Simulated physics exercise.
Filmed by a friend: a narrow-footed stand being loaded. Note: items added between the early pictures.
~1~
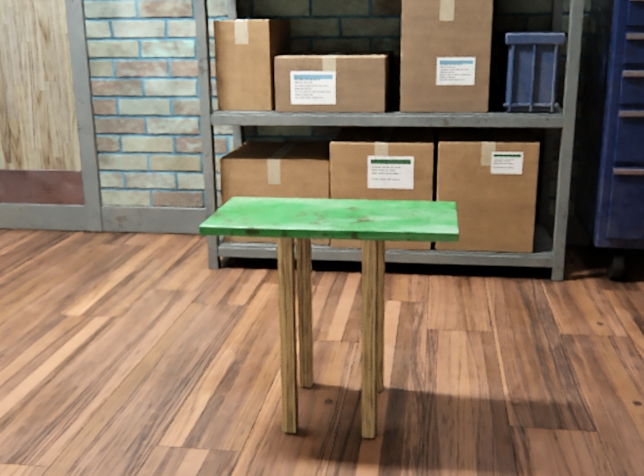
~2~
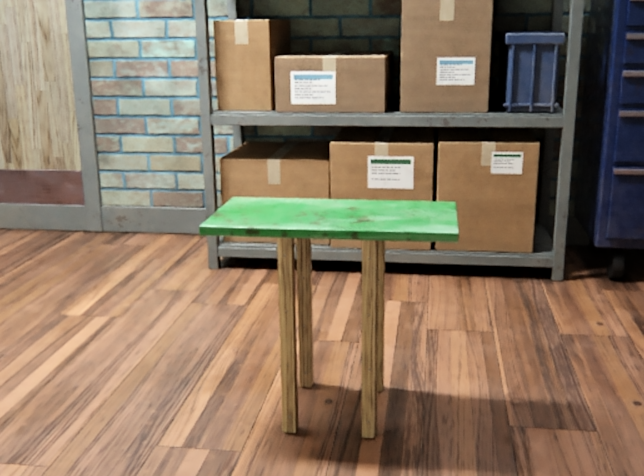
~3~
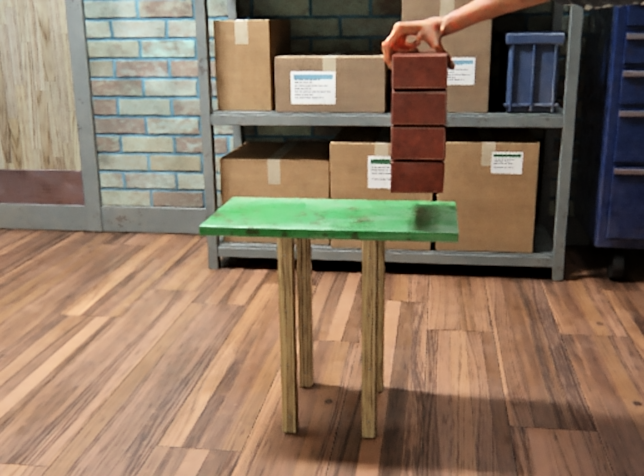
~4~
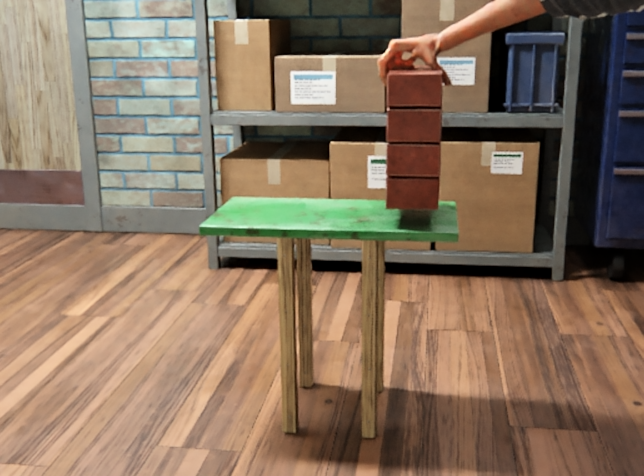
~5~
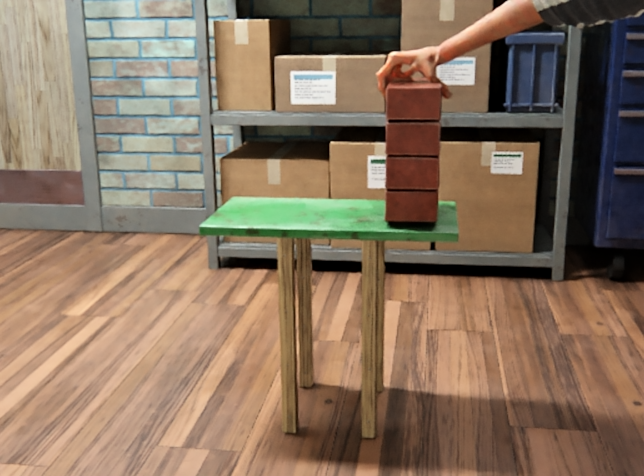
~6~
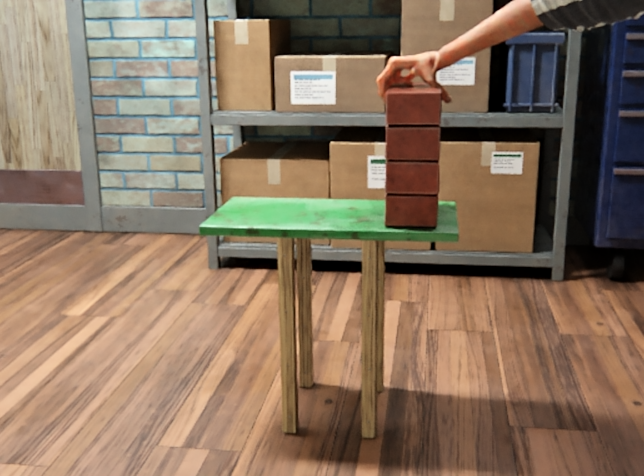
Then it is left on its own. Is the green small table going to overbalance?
As it turns out, the green small table overbalances.
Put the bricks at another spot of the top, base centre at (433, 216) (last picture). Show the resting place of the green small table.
(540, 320).
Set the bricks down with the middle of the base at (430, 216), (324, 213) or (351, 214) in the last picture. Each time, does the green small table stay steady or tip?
In sequence, it tumbles over; next it remains upright; last it remains upright.
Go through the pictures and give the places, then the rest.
The first picture shows green small table (334, 218).
The second picture shows green small table (334, 218).
The third picture shows still on the way; green small table (334, 218); bricks (420, 119).
The fourth picture shows still on the way; green small table (334, 218); bricks (415, 135).
The fifth picture shows still on the way; green small table (334, 218); bricks (414, 147).
The sixth picture shows in place, still held; green small table (334, 218); bricks (414, 152).
Then, 0.80 s after the last picture, green small table tipped 28° from how it was near (437, 223).
At rest, the green small table tips up, near (545, 316).
